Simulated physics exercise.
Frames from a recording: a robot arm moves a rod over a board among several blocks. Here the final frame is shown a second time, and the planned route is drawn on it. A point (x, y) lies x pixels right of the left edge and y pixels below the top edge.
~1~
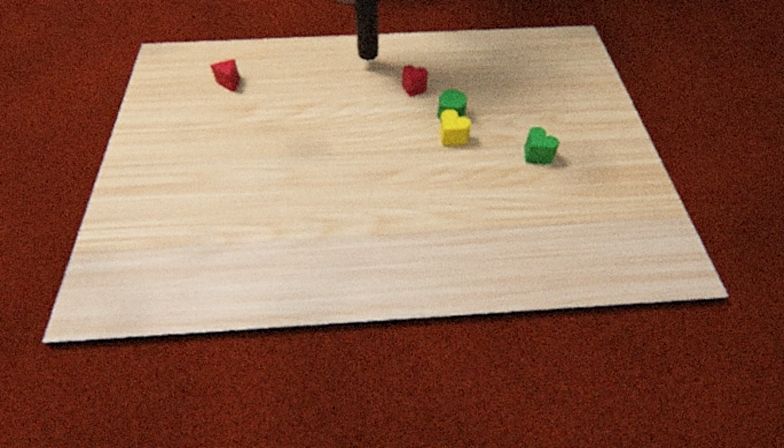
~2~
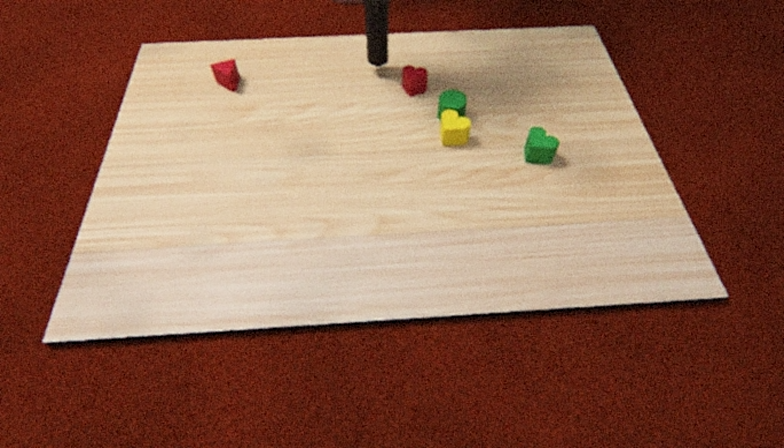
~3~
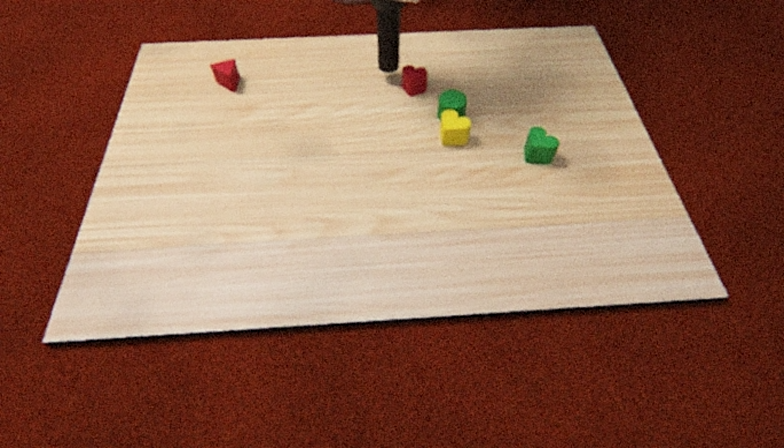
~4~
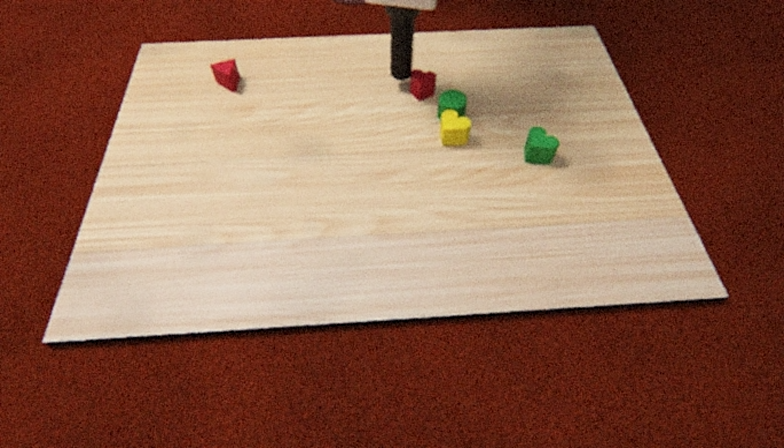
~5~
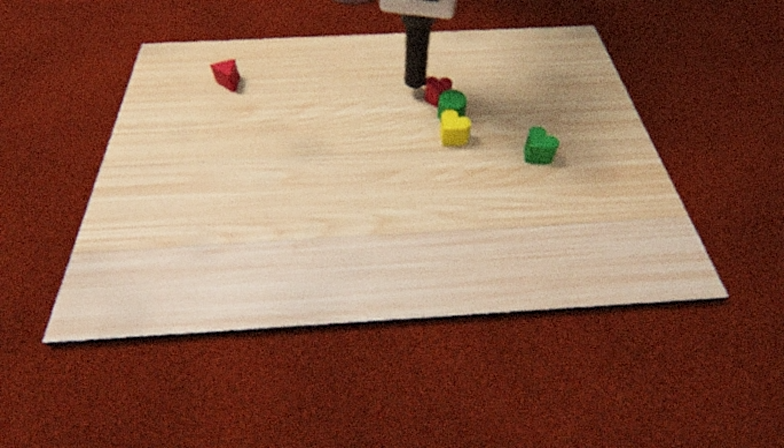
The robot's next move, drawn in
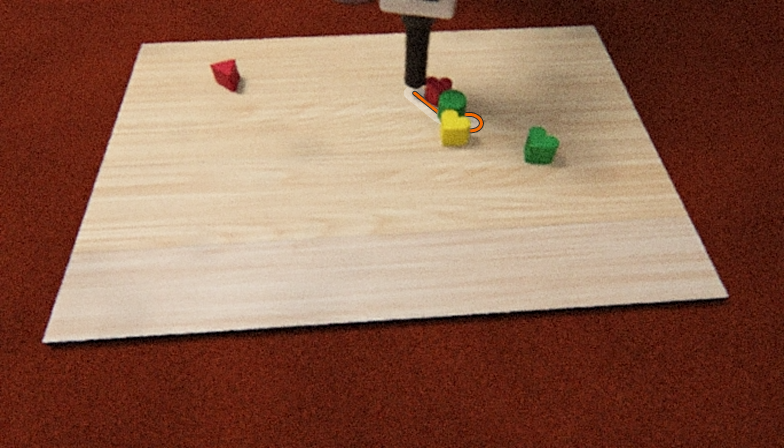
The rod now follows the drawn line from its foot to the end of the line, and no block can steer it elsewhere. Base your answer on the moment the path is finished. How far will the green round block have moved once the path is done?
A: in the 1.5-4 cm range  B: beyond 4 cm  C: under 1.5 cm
Answer: B.
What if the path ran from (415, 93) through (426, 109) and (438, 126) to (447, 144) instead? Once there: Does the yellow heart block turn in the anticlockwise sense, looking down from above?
Going by the path, yes.
The drawn path runs from (415, 93) by way of (430, 105) and (447, 118) to (470, 122).
The first path, step by step. Halfway along, rod (439, 101); red heart block (462, 89), turned 75° anticlockwise; green round block (471, 105).
At the end, rod (472, 111); red heart block (474, 90), turned 160° anticlockwise; green round block (499, 112); yellow heart block (457, 123), turned 20° clockwise.
